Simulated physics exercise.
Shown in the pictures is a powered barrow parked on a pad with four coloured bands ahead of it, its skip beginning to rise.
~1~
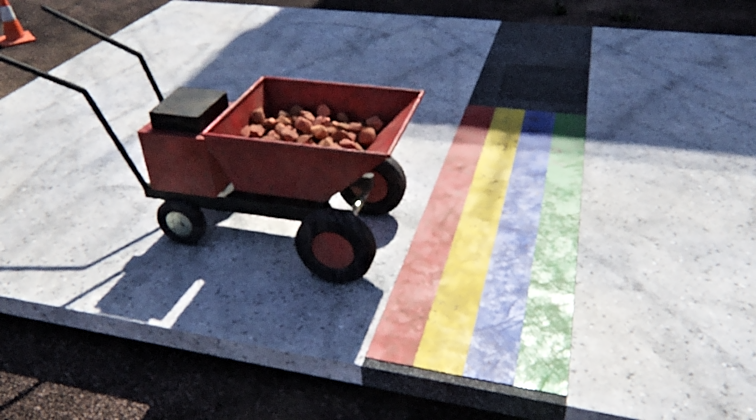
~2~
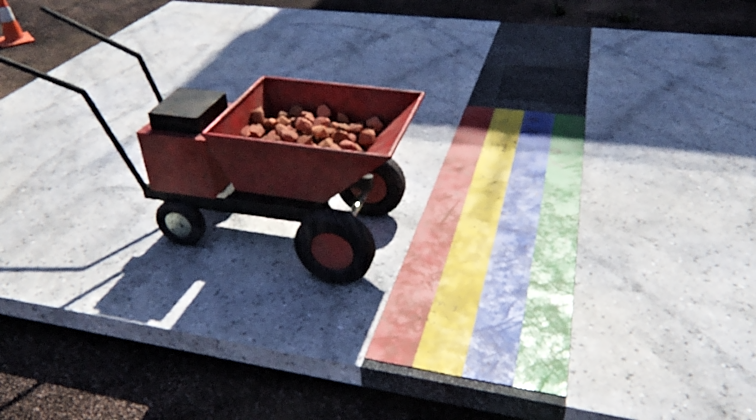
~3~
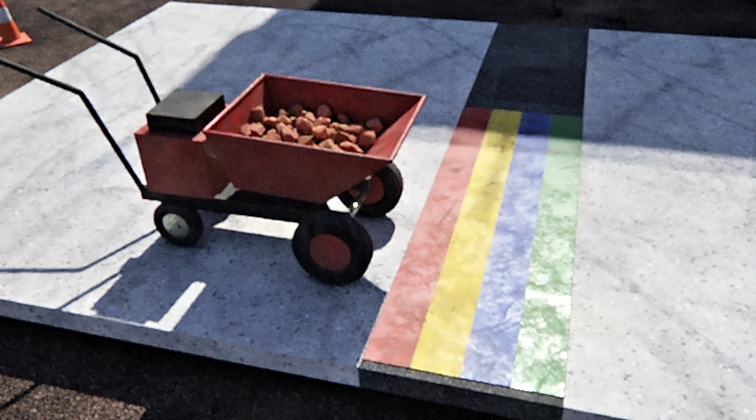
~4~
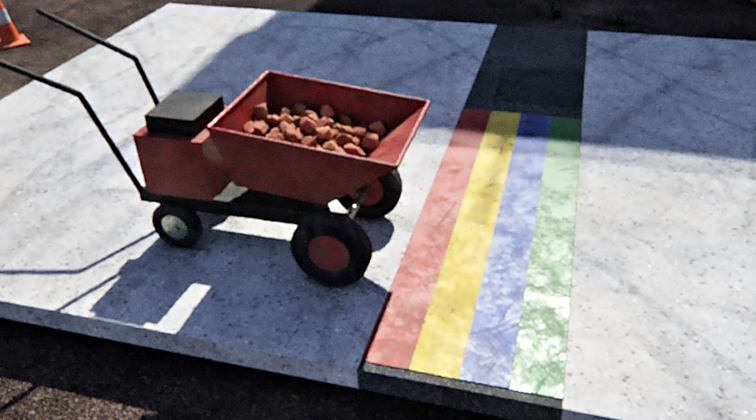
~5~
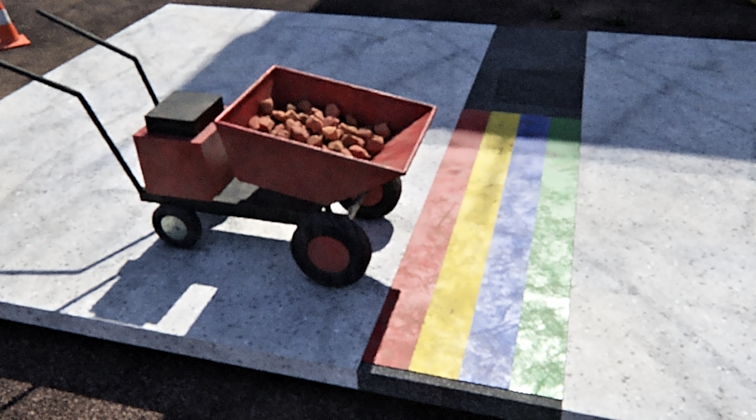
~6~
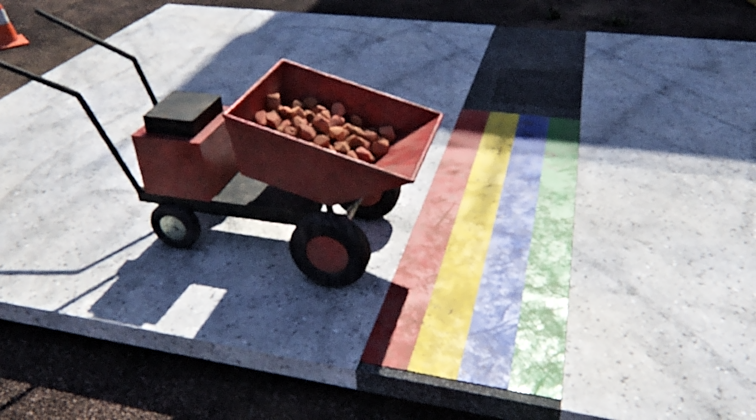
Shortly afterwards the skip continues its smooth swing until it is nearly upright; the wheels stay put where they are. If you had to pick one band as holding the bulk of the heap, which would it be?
I would pick blue.
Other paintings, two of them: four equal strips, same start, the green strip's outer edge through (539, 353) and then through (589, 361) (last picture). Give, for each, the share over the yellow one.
In turn 10 and 20 in a hundred.
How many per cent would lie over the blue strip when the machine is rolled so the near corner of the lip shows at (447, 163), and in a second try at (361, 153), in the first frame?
Some 10 in a hundred, then some 30 in a hundred.
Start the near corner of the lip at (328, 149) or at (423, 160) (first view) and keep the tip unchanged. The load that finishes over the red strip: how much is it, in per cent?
About 20 percent the first time, about 0 percent the second.
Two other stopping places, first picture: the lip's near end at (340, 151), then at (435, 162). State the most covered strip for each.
For the first spot it is yellow, for the second the green strip.
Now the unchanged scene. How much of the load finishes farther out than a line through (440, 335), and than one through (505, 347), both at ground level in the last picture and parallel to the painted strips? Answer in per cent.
I reckon some 80 per cent and some 40 per cent.
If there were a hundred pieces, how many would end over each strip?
The red strip takes 0 per cent, the yellow strip 10, the blue strip 35 and the green strip 25.
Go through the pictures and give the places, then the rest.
Lip of the skip (388, 156), level; top of the load (297, 137), lumps of rubble; red strip (404, 319); yellow strip (450, 327); blue strip (497, 335); green strip (545, 344), in the first frame.
Lip of the skip (389, 158), level; top of the load (297, 138), in the second frame.
Lip of the skip (390, 161), tipped barely; top of the load (297, 137), in the third frame.
Lip of the skip (396, 167), tipped a little; top of the load (290, 132), in the fourth frame.
Lip of the skip (404, 174), tipped a little; top of the load (295, 129), in the fifth frame.
Lip of the skip (412, 182), tipped clearly; top of the load (286, 128); red strip (399, 323); yellow strip (444, 331); blue strip (491, 339); green strip (540, 348), in the sixth frame.
Just after the last frame, skip tipped steeply; every one in the skip.
A moment on, skip tipped steeply; almost all in the skip; just a few over the yellow strip; just a few over the blue strip.
Further on, skip tipped right over; roughly a quarter in the skip; about a tenth over the yellow strip; roughly a third over the blue strip; roughly a quarter over the green strip; about a tenth off the paint.
When it is over, skip tipped right over; roughly a quarter in the skip; not one over the red strip; about a tenth over the yellow strip; roughly a third over the blue strip; roughly a quarter over the green strip; about a tenth off the paint.
